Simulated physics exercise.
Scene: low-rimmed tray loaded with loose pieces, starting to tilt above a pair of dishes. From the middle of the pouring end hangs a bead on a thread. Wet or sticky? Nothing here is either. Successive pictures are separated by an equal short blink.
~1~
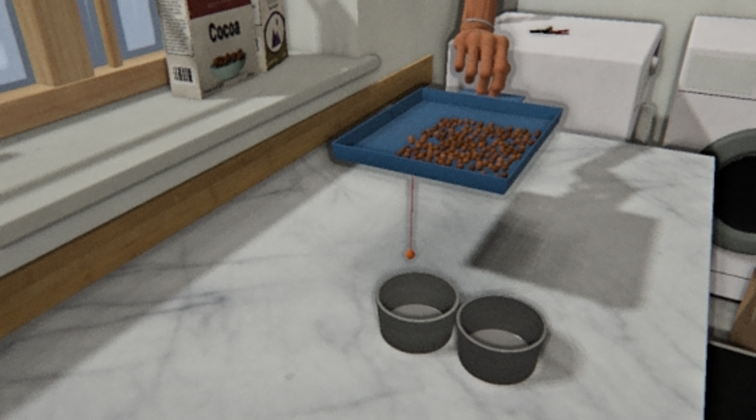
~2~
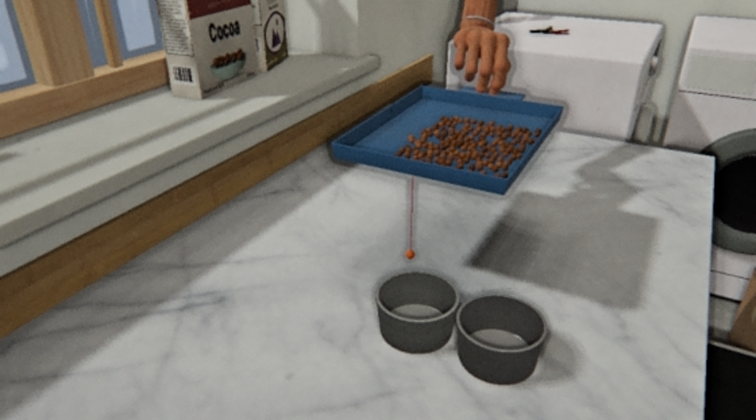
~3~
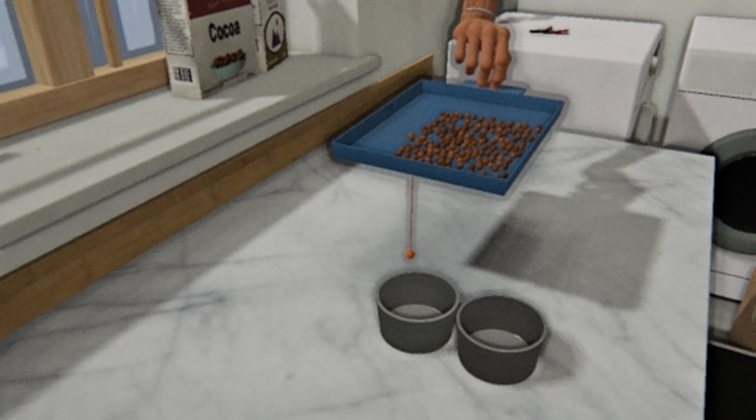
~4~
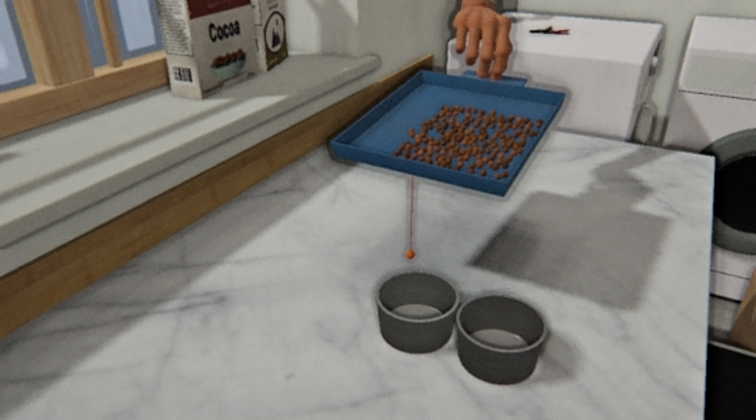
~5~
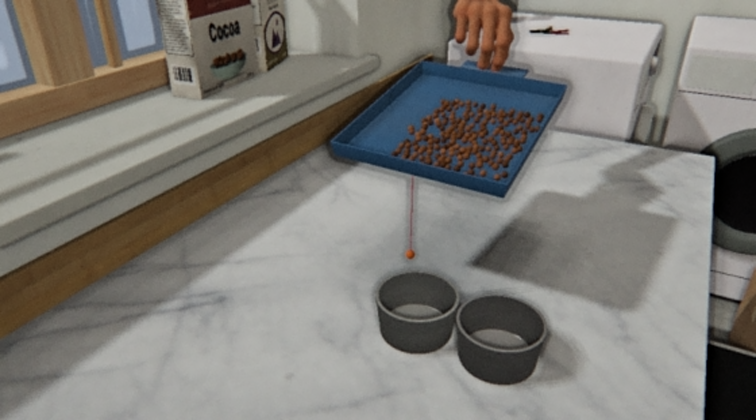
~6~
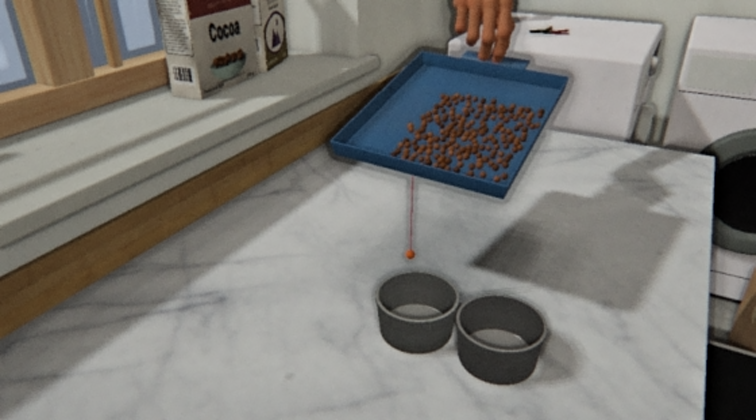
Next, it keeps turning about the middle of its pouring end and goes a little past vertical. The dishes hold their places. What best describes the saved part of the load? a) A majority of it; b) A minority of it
(a) A majority of it.
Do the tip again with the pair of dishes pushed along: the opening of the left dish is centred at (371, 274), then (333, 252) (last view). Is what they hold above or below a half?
Result, first setup: The bulk; second setup: The minor share.
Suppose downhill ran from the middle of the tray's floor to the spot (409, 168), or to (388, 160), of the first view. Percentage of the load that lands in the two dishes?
40 % and 0 %.
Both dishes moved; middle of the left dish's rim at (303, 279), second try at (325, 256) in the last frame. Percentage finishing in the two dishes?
10 %, then 10 %.
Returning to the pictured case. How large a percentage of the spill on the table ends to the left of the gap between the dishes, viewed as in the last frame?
About 30 percent.
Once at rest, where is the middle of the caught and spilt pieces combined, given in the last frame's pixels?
Somewhere around (481, 347) in the final view.
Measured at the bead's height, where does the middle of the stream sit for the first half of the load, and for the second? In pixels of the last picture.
For the early half I get (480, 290), and for the late half (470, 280).
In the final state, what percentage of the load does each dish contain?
The left dish holds 30 % and the right dish holds 50 %.
Just after the last frame, tray tipped steeply; almost all on the tray; just a few in the left dish.
A moment on, tray tipped right over; roughly half on the tray; about a tenth in the right dish; about a tenth in the left dish; just a few outside both; roughly a quarter in the air.
Further on, tray tipped past a quarter turn; roughly half in the right dish; roughly a third in the left dish; roughly a quarter outside both.
When it is over, tray tipped past a quarter turn; roughly half in the right dish; roughly a third in the left dish; roughly a quarter outside both.
